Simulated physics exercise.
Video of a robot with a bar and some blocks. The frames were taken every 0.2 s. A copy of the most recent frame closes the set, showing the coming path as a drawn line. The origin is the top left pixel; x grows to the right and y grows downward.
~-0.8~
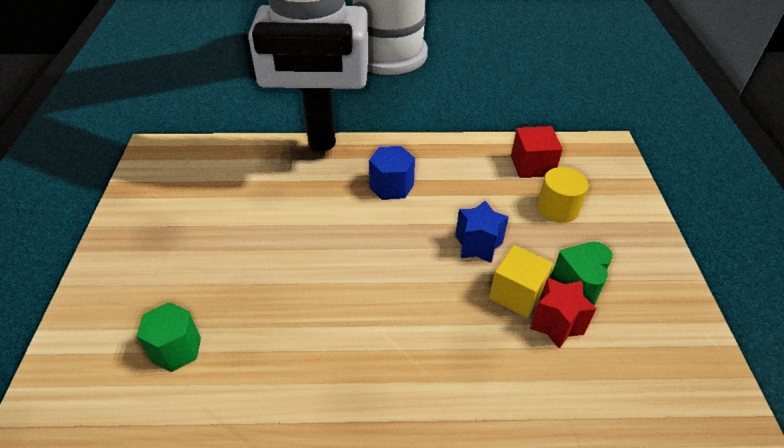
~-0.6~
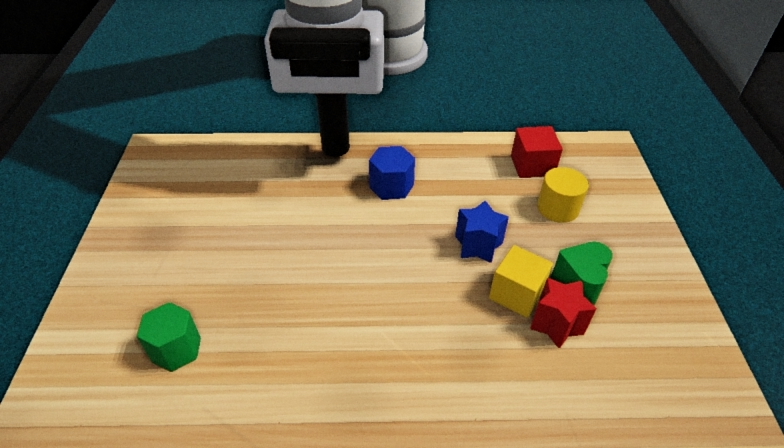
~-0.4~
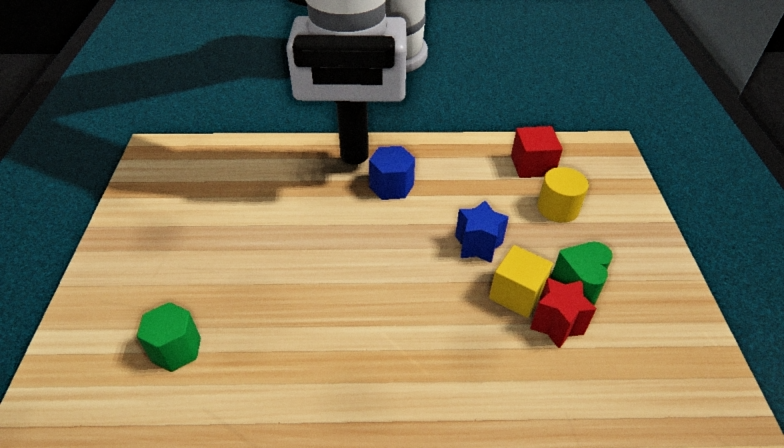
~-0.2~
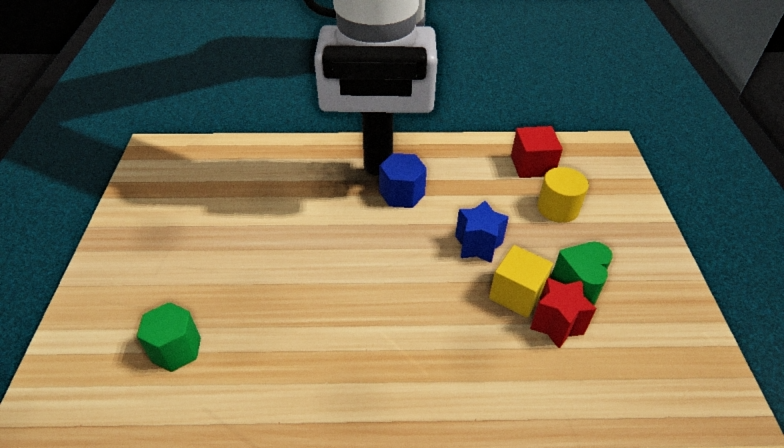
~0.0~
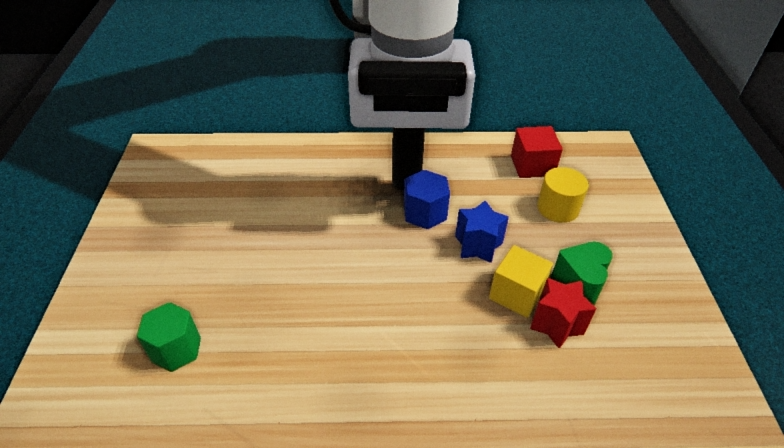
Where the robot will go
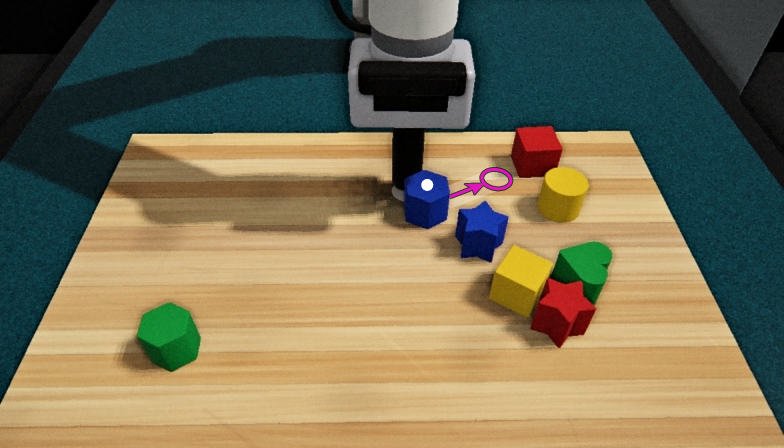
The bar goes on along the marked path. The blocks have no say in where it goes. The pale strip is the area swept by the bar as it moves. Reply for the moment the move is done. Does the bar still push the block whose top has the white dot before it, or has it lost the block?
The bar has lost it.
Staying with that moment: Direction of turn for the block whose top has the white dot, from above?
It ends up turned clockwise.
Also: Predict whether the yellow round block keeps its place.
It keeps its spot.
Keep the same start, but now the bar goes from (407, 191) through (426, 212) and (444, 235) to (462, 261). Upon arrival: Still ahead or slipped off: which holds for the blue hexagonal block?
Still in front.
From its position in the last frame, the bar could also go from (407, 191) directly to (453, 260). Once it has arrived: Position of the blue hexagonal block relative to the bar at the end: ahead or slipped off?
Looking at the end of the path, the blue hexagonal block is still being driven ahead.
Drawn move, from (407, 191) over (439, 199) and (469, 190) to (496, 179); the dot is on the blue hexagonal block.
On the path given first. One third of the way, bar (441, 189); blue hexagonal block (446, 198), turned 40° clockwise; blue star (486, 221).
Two thirds of the way, bar (471, 180); blue hexagonal block (446, 198), turned 40° clockwise; blue star (486, 221), turned 10° anticlockwise.
At the end, bar (498, 170); blue hexagonal block (446, 198), turned 40° clockwise; blue star (486, 221), turned 10° anticlockwise; red square block still; yellow round block still.
